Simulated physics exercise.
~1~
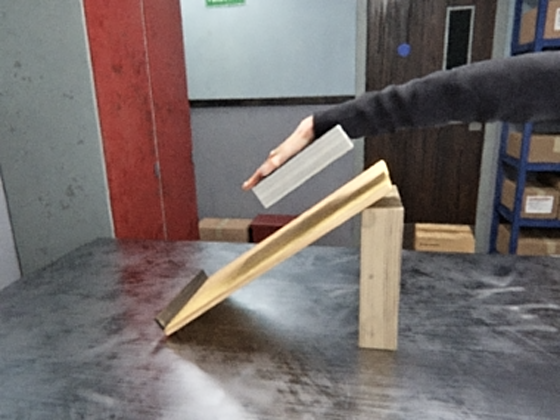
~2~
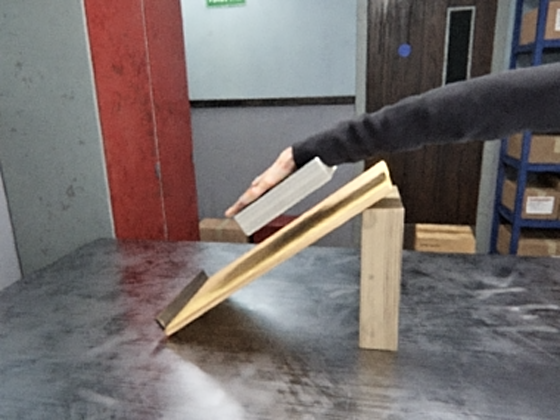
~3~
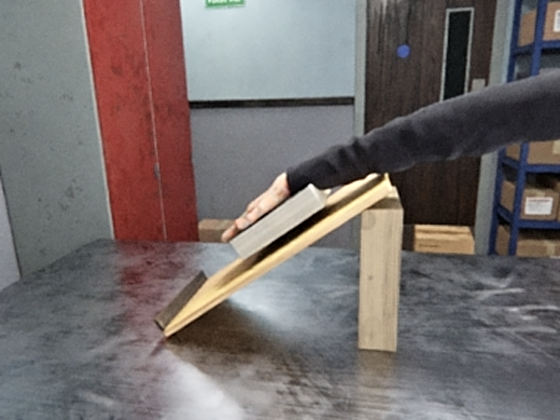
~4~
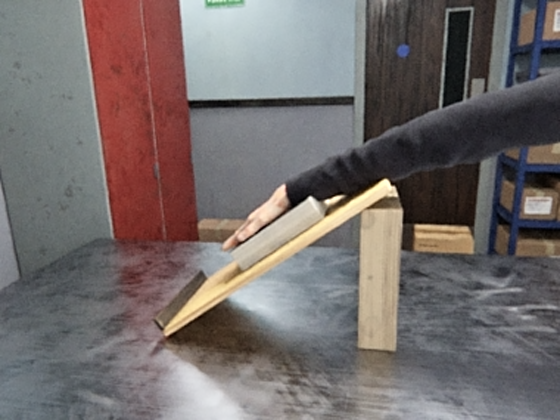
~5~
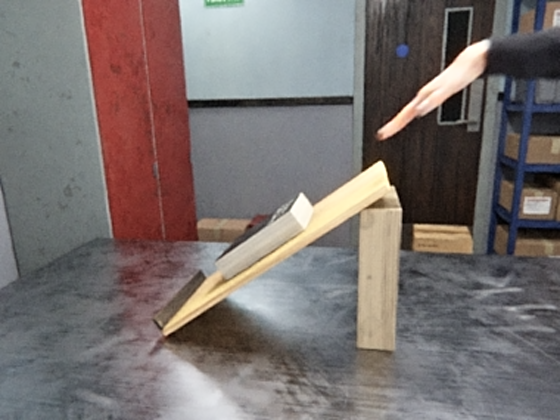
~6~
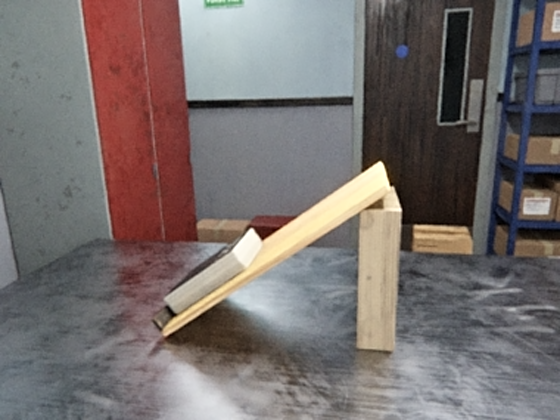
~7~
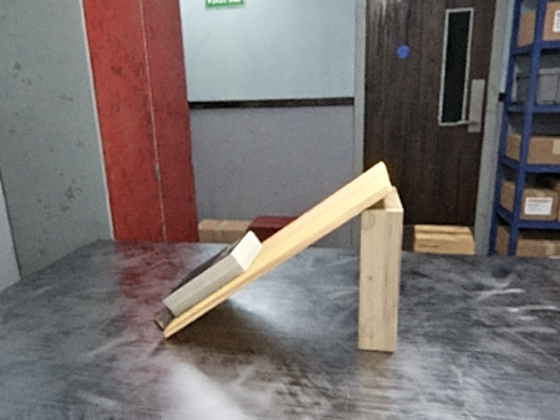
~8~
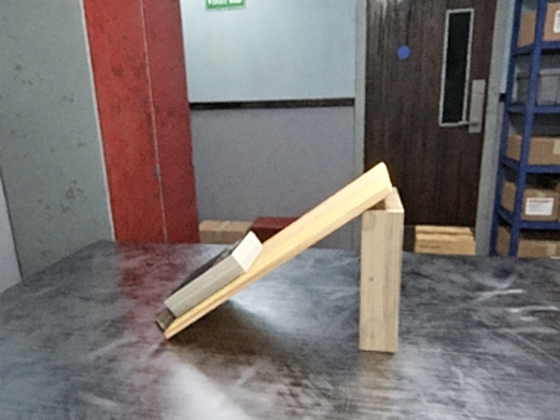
On a dark tabletop in a storage room, a hand lowered a black book onto a sloping wooden board propped against an upright block, then let go and drew back. The book slid down to the left and came to rest near the board's bottom end.
